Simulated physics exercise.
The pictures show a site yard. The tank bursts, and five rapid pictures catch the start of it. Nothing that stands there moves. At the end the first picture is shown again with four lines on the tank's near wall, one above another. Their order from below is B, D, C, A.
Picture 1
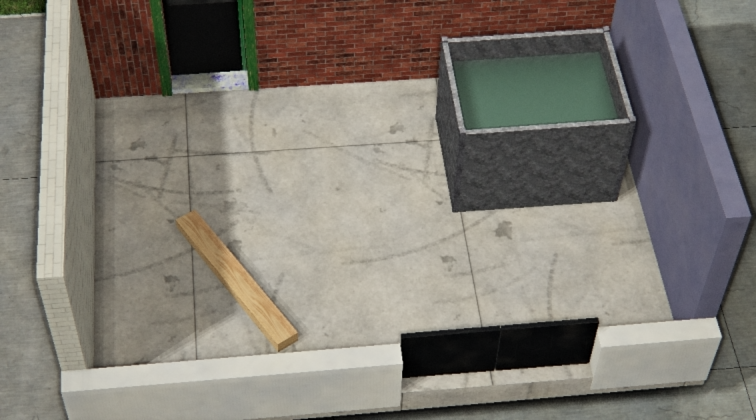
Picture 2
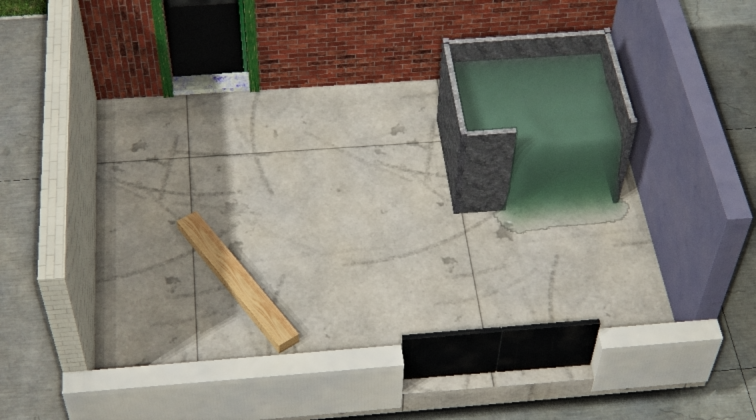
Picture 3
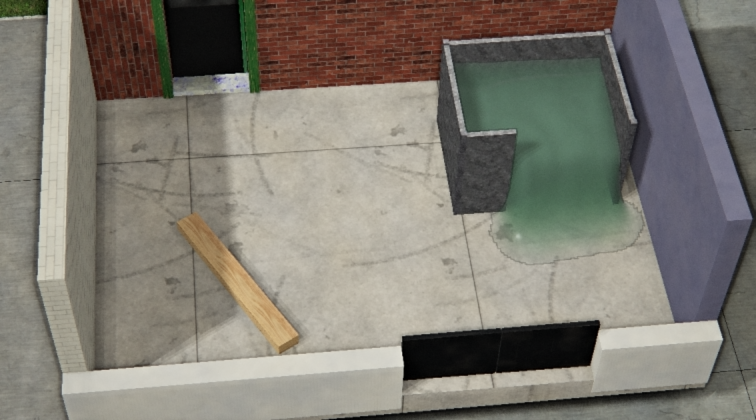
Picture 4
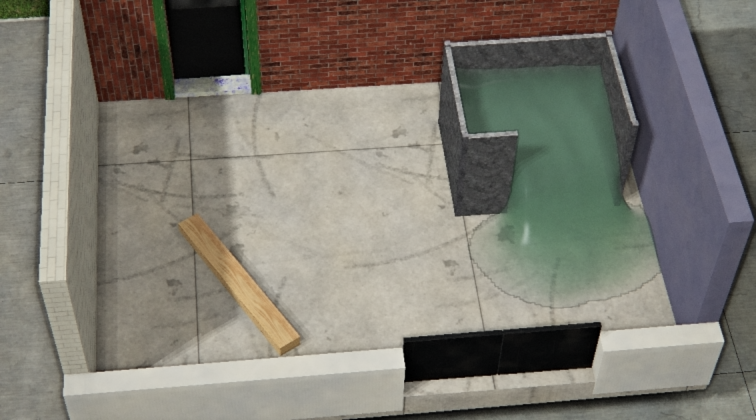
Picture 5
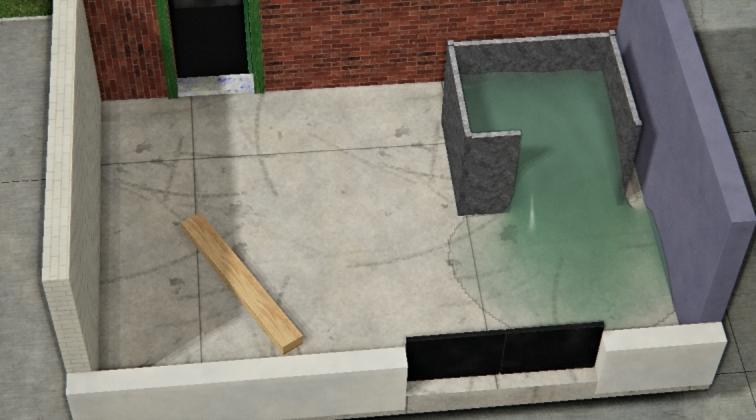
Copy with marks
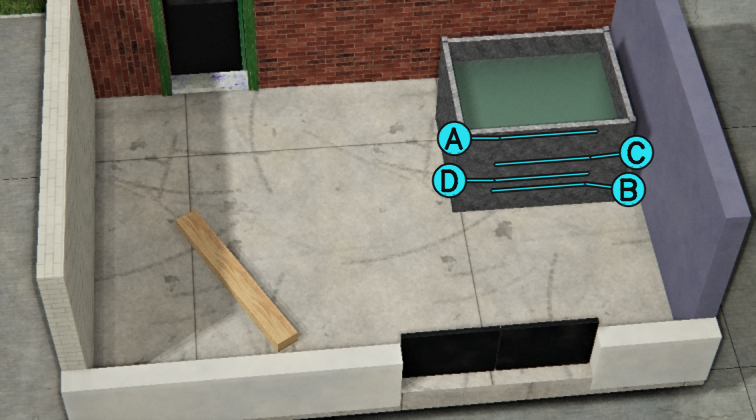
Green water poured out of the dark tank on the right once part of its front wall was gone, spreading across the concrete toward the black gate while the wooden beam on the left lay still.
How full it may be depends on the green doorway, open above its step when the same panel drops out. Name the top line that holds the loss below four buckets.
Use level D.
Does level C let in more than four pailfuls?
Yes, it does.
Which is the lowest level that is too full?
The answer is C.
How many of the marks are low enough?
Two of them.
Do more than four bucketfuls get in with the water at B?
No.
On the marked copy, A at (547, 134); B at (539, 187); C at (543, 160); D at (540, 176); from the bottom up B, D, C, A.
With A, some 20 bucketfuls get in.
With B, nothing gets over.
With C, about 9 bucketfuls get in.
With D, a bucket or two gets in.
